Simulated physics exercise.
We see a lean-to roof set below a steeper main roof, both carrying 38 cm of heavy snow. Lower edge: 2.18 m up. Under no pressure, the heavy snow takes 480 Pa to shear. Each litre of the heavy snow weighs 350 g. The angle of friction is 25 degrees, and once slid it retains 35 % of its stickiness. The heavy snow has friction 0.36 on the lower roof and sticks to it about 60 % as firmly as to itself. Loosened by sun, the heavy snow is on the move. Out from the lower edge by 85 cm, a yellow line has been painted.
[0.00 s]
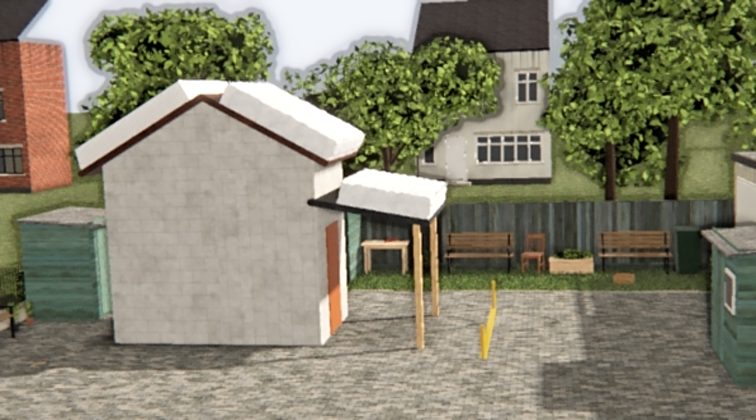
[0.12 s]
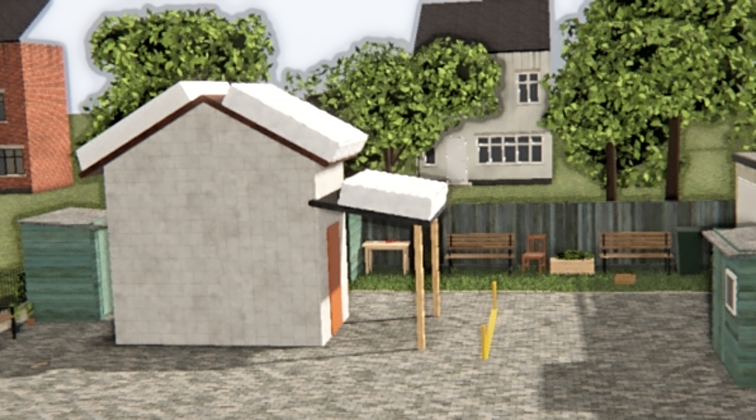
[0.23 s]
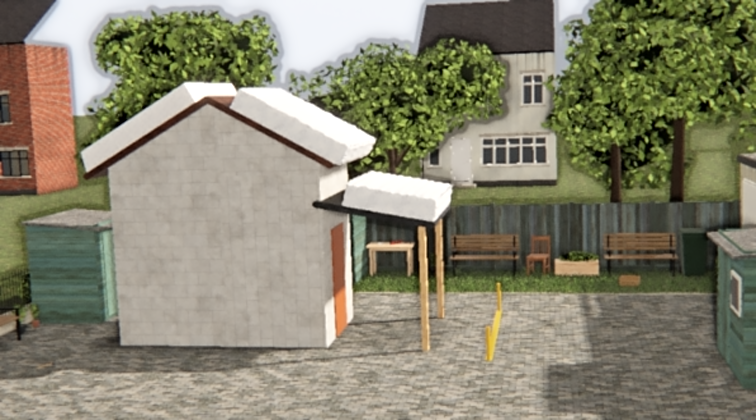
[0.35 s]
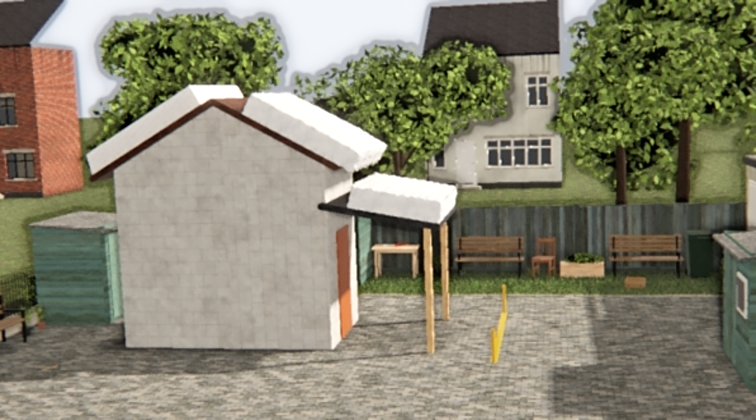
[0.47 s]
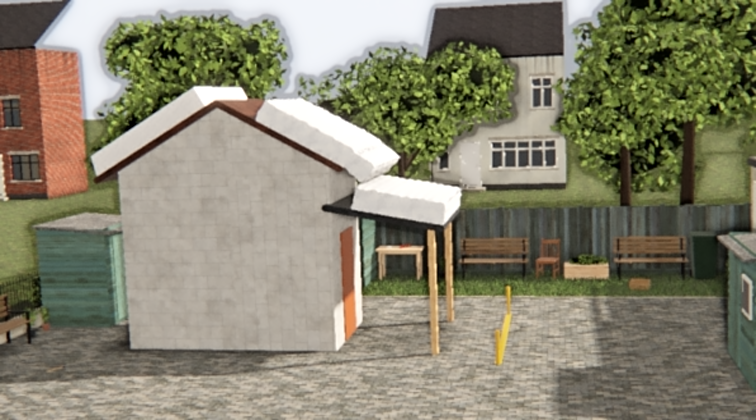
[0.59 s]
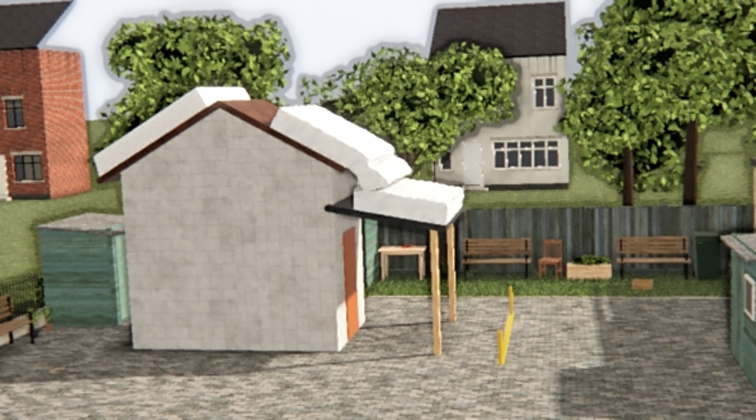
The clip opens on a pale building with thick snow on its steep roof and lower lean-to. The right-hand roof slab creeps down the slope, uncovering a reddish-brown strip near the ridge, then slides farther past the upper eave, bending and cracking above the lean-to's snow, while the left slab stays put.
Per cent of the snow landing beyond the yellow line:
Roughly 36 %.
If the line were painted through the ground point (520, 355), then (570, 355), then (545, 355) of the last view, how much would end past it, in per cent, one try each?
In that order: 30 %, 12 %, 20 %.
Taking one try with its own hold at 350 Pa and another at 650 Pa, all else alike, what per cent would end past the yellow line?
40 in a hundred, followed by 25 in a hundred.
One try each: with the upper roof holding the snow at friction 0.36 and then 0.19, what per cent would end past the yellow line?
In turn about 7 %, 25 %.
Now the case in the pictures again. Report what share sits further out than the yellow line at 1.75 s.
Close to 16 per cent.
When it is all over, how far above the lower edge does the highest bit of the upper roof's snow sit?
About 0.7 m above the lower edge.
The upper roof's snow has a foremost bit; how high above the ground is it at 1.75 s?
0.2 m, roughly.
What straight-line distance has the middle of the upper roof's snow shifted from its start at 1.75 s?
3.2 m.
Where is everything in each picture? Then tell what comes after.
In the first frame, foremost bit of the heavy snow at (329, 149).
In the second frame, foremost bit of the heavy snow at (331, 151), its middle shifted 2.9 cm, 1 % of it past the upper edge, in one piece.
In the third frame, foremost bit of the heavy snow at (339, 141), its middle shifted 11 cm, 5 % of it past the upper edge, in one piece.
In the fourth frame, foremost bit of the heavy snow at (351, 152), its middle shifted 24 cm, 12 % of it past the upper edge, in one piece.
In the fifth frame, foremost bit of the heavy snow at (365, 161), its middle shifted 43 cm, 21 % of it past the upper edge, cracking.
In the sixth frame, foremost bit of the heavy snow at (380, 177), its middle shifted 67 cm, 33 % of it past the upper edge, cracking.
After 1.12 s, none is below the lower edge and 0 % is past the line.
After 1.75 s, 34 % is below the lower edge and 15 % is past the line.
After 2.37 s, 55 % is below the lower edge and 34 % is past the line.
After 3.00 s, 55 % is below the lower edge and 36 % is past the line.
After 3.70 s, 56 % is below the lower edge and 36 % is past the line.
